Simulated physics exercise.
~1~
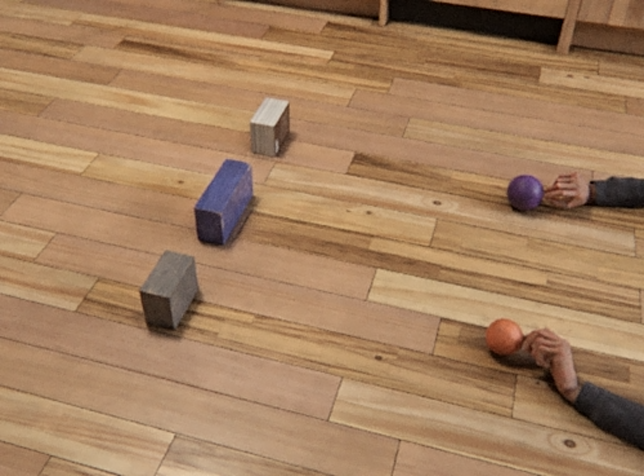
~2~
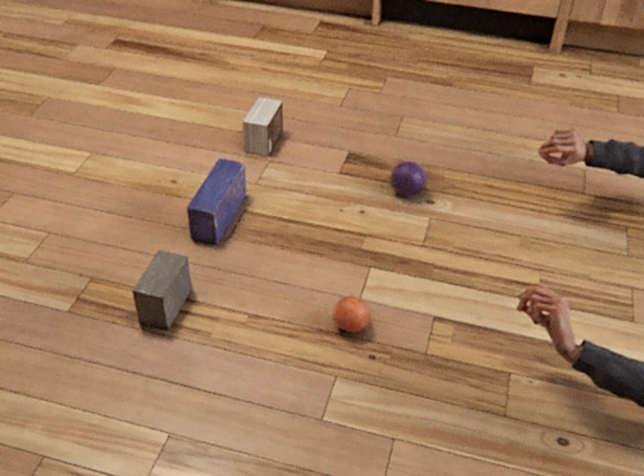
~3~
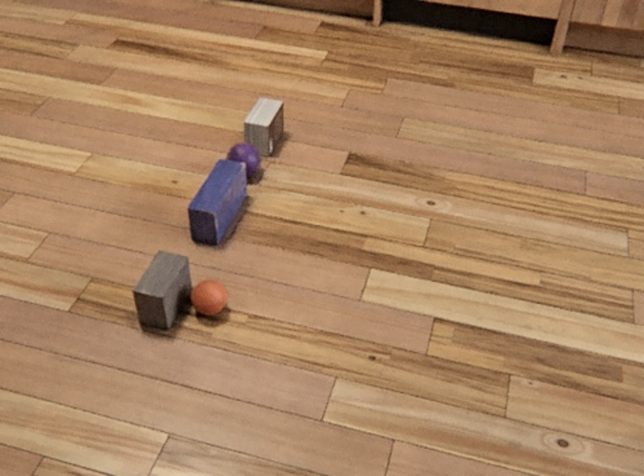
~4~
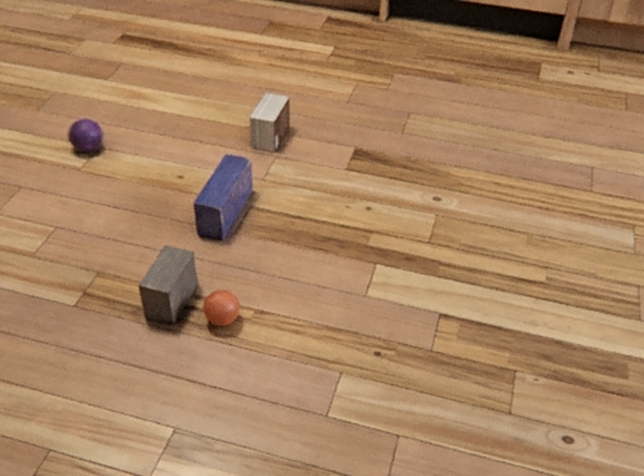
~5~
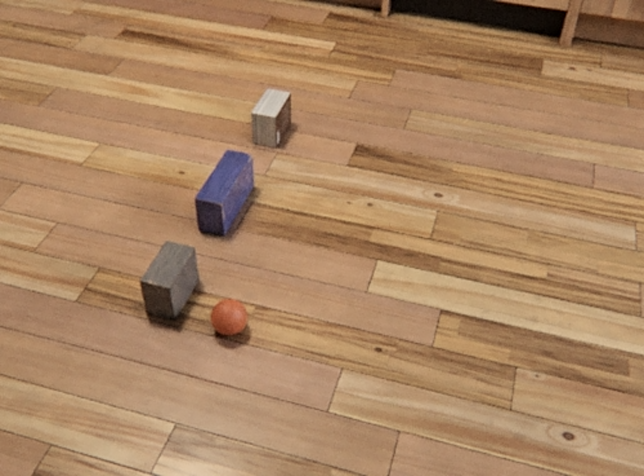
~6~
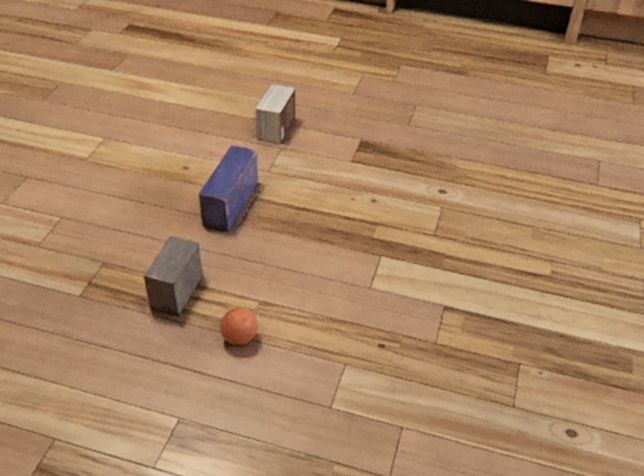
Two hands let go of a purple ball and an orange one, which rolled left across a wooden floor towards three blocks; the purple ball slipped through a gap and out of sight, while the orange one hit the grey block and rolled back slightly.
